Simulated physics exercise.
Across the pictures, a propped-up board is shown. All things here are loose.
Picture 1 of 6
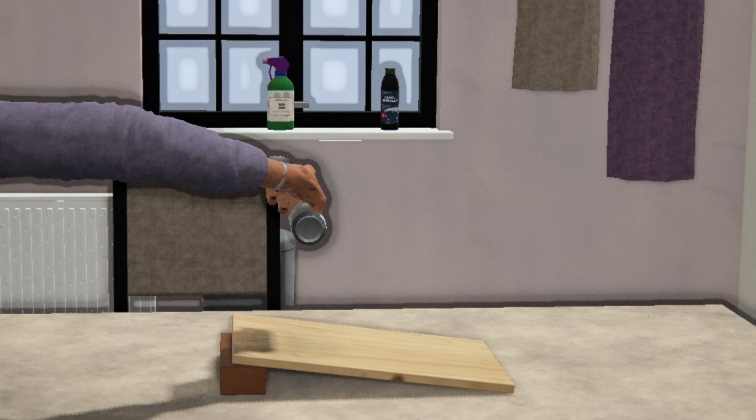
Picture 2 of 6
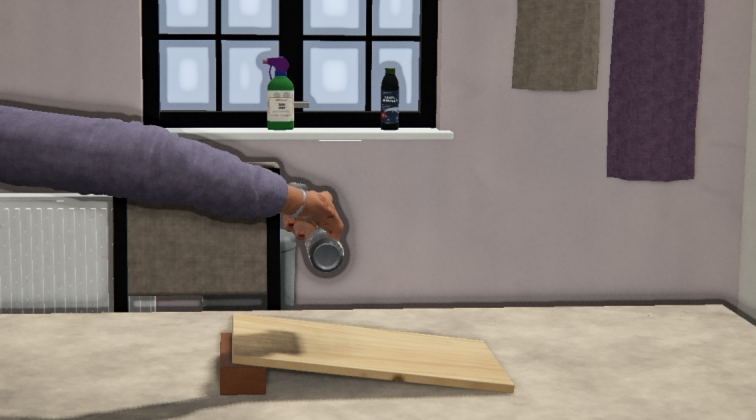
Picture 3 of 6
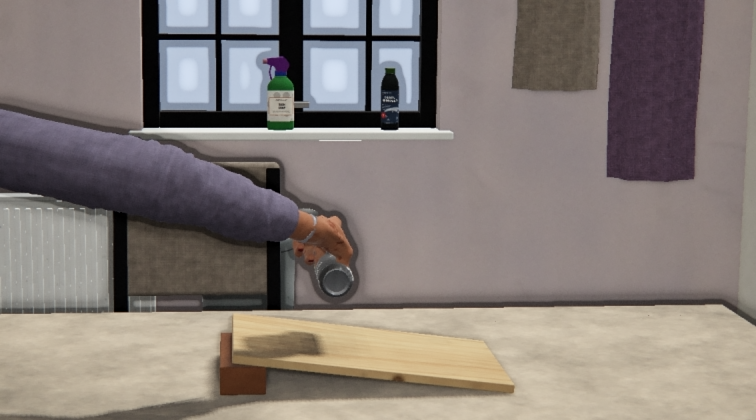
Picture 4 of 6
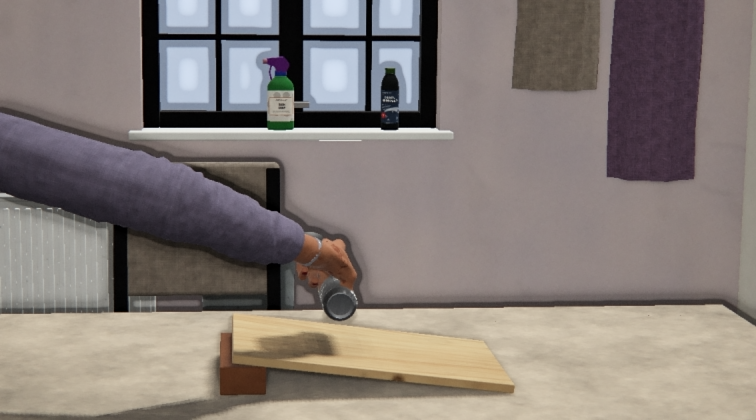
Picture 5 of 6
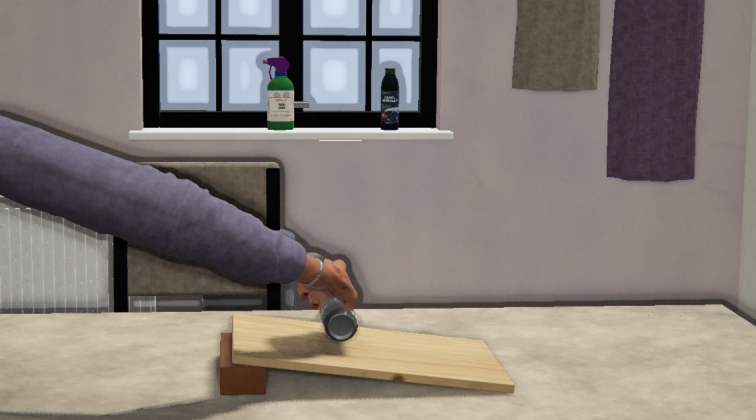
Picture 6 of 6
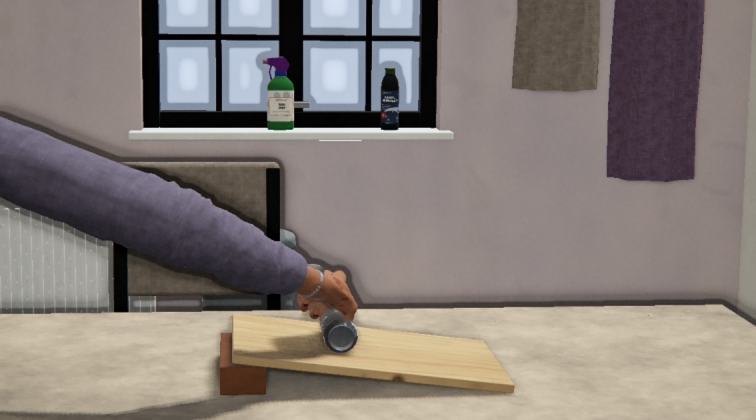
A hand in a purple sleeve lowered a grey can, moving it down and slightly right, and set it on its side on a sloping wooden board propped on a brick, still holding it.
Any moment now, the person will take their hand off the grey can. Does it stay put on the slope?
It is going to make its way down.
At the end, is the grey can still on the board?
In the end it goes over the edge.
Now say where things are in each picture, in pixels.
The first frame shows still above its spot; grey can (307, 222).
The second frame shows still above its spot; grey can (324, 248).
The third frame shows still above its spot; grey can (333, 273).
The fourth frame shows still above its spot; grey can (337, 296).
The fifth frame shows still above its spot; grey can (338, 316).
The sixth frame shows set down, still held; grey can (338, 327).
Then, 1.00 s past the last view, grey can displaced well along near (498, 345).
Then, 1.80 s past the last view, grey can now off the board.
Then, 2.50 s past the last view, things are still on the move.
Finally, off the board, grey can. The grey can goes downhill.
